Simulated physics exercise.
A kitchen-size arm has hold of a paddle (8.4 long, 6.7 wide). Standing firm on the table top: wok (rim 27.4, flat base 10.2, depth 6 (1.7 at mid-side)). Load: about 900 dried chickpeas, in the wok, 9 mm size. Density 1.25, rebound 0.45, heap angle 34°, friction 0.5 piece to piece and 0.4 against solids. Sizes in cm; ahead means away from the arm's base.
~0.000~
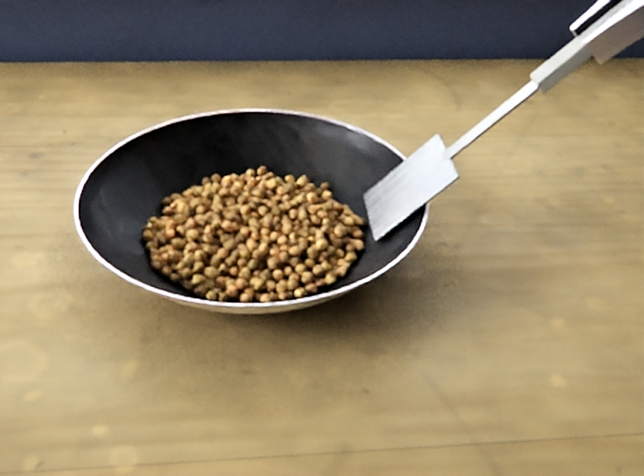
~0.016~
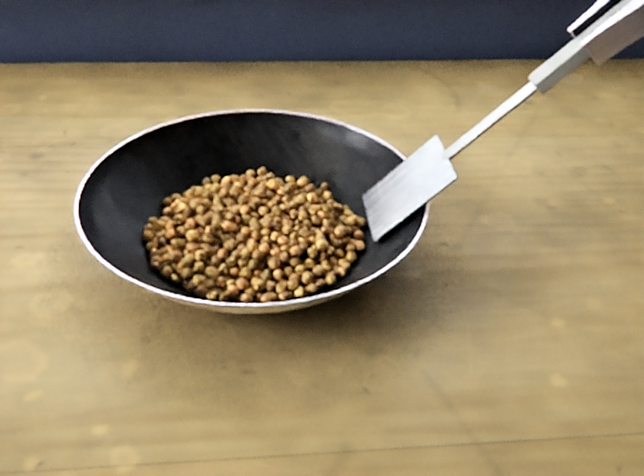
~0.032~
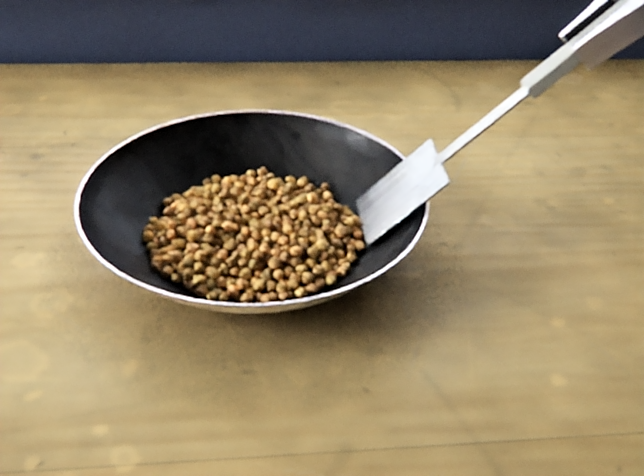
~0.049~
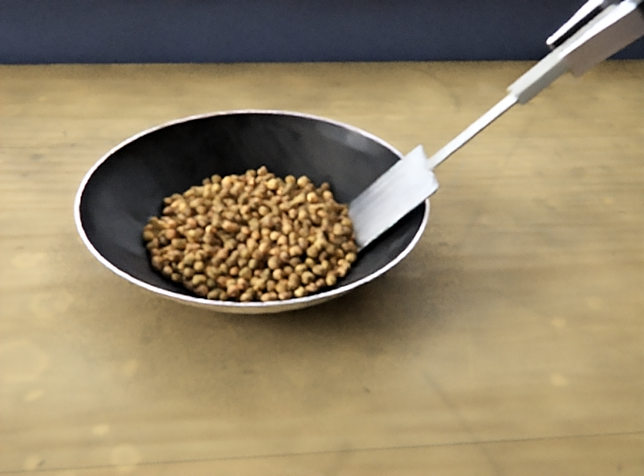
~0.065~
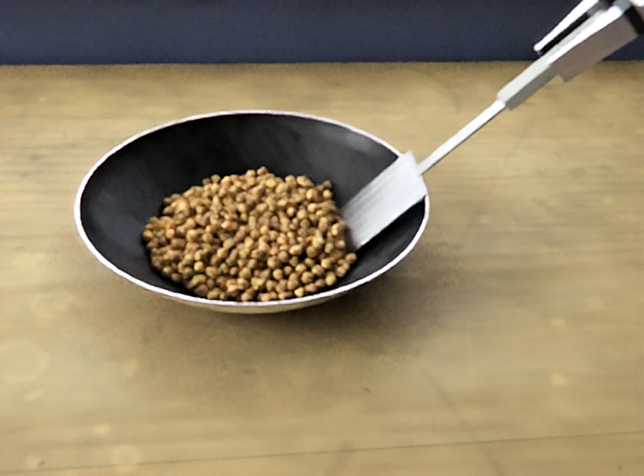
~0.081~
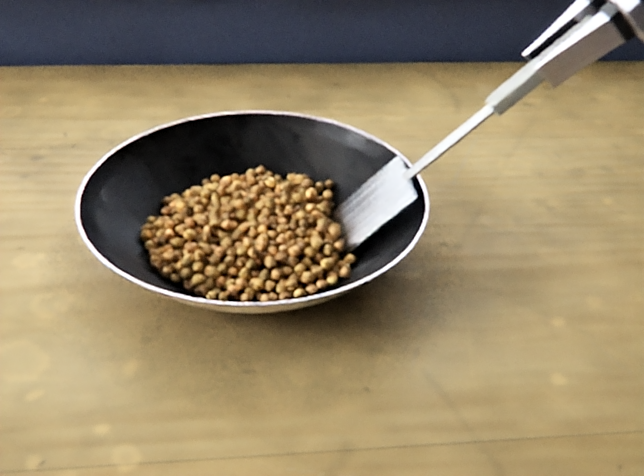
A pale, flat paddle held by a kitchen-size arm rests at a slant inside the right rim of a black wok of dried chickpeas on a wooden table top. It slides a short way down and left, pressing into the right edge of the heap, and the chickpeas there shift slightly leftward.
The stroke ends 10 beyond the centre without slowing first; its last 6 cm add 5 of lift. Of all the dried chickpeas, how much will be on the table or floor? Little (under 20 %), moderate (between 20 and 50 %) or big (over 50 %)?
Share on the table or floor: Little (under 20 %).
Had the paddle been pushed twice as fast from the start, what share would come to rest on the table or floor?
Then about 30 per cent.
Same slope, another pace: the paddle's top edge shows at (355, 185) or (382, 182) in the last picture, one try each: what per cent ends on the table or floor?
Some 30 and 25 per cent.
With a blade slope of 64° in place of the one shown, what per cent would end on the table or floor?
In that case some 10 per cent.
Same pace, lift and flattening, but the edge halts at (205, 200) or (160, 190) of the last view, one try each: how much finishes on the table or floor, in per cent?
About 0 and 5 per cent.
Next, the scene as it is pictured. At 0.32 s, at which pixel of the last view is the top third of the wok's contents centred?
Around (154, 207).
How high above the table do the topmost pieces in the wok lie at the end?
About 6.0 cm.
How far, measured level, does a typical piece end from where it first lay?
About 4 cm.
After 0.20 s, sloping 45°, highest piece 5 above the table; 900 in the wok.
After 0.32 s, sloping 45°, highest piece 7 above the table; 900 in the wok.
After 0.58 s, sloping 45°, highest piece 8 above the table; 777 in the wok, 102 on the table or floor, 21 on the blade or in flight.
After 1.63 s, sloping 45°, highest piece 6 above the table; 777 in the wok, 123 on the table or floor.
At rest, 777 in the wok, 123 on the table or floor. That is 14 % on the table or floor.
